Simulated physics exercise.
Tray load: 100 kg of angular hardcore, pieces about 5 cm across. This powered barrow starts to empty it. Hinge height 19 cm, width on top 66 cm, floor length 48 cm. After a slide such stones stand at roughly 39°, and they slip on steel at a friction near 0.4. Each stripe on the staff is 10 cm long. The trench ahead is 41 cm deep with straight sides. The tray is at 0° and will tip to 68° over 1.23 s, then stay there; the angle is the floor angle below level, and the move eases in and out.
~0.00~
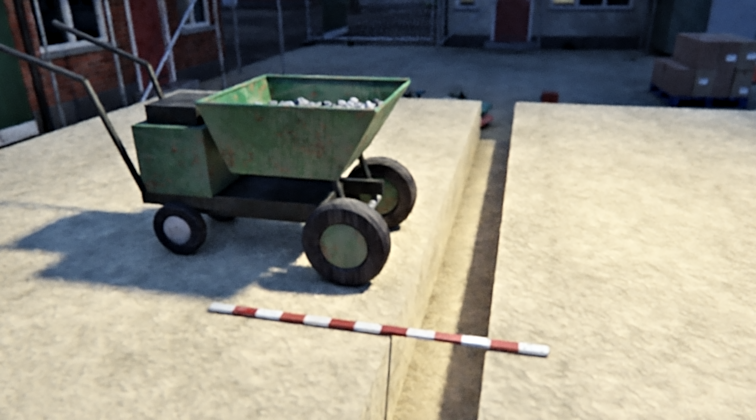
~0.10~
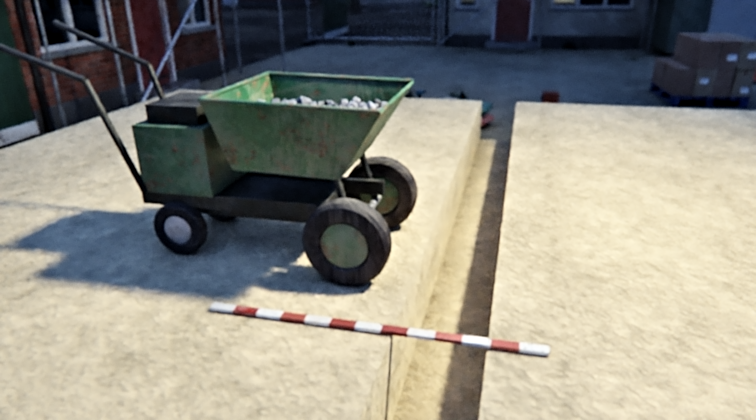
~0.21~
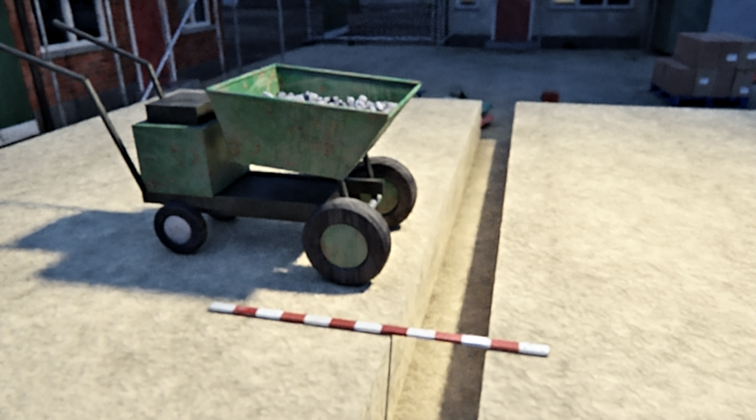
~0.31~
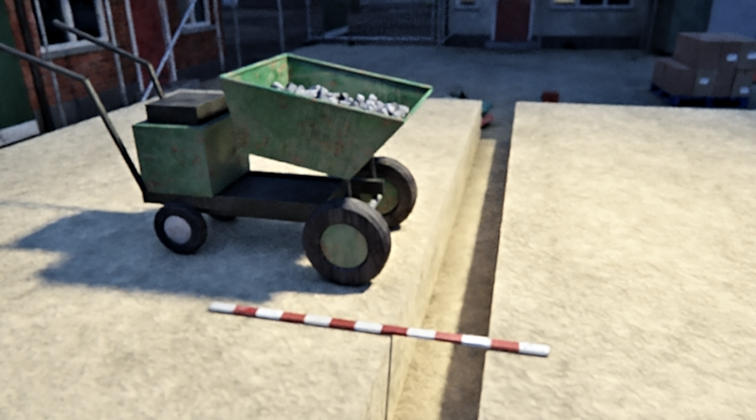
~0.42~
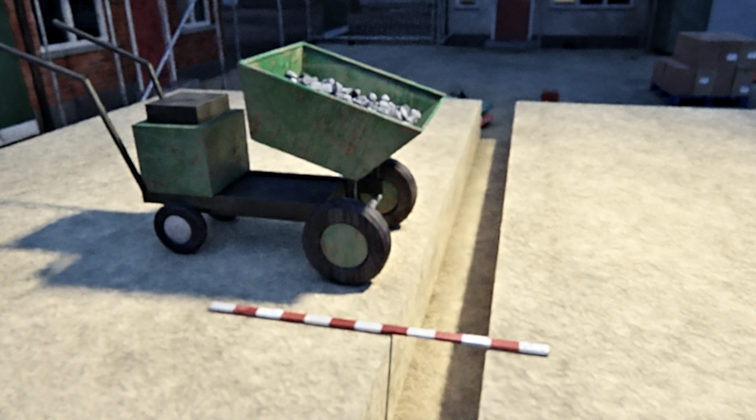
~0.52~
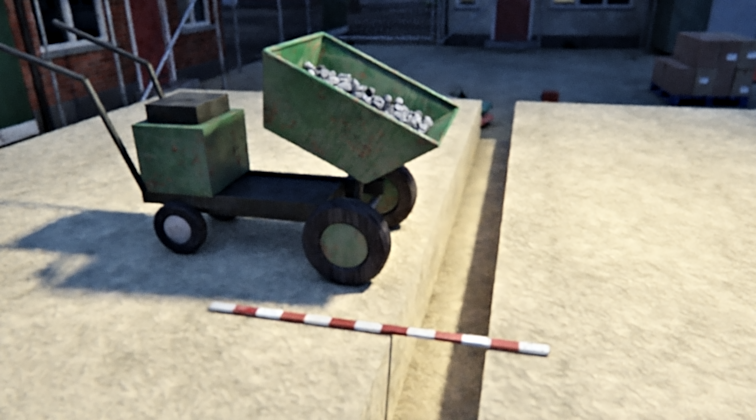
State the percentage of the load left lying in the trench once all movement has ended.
The share left there is about 10 per cent.
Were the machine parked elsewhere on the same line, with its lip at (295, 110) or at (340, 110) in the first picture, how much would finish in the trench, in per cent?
First place: Near 40%; second place: Near 25%.
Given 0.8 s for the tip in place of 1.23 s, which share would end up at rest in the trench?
Roughly 5 per cent would.
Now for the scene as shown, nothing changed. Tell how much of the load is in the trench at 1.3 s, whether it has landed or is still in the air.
Around 0 per cent of it, at that instant.
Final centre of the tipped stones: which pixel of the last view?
At about pixel (520, 266) in the last view.
After 0.9 s the floor is at 57°; 100 % in the tray; the foremost stones are at (467, 189).
After 1.3 s the floor is at 68°; 96 % in the tray, 3 % past the trench; the foremost stones are at (536, 263).
After 1.7 s the floor is at 68°; 81 % in the tray, 19 % past the trench; the foremost stones are at (590, 267).
After 3.6 s the floor is at 68°; 63 % in the tray, 10 % in the trench, 27 % past the trench; the foremost stones are at (603, 270).
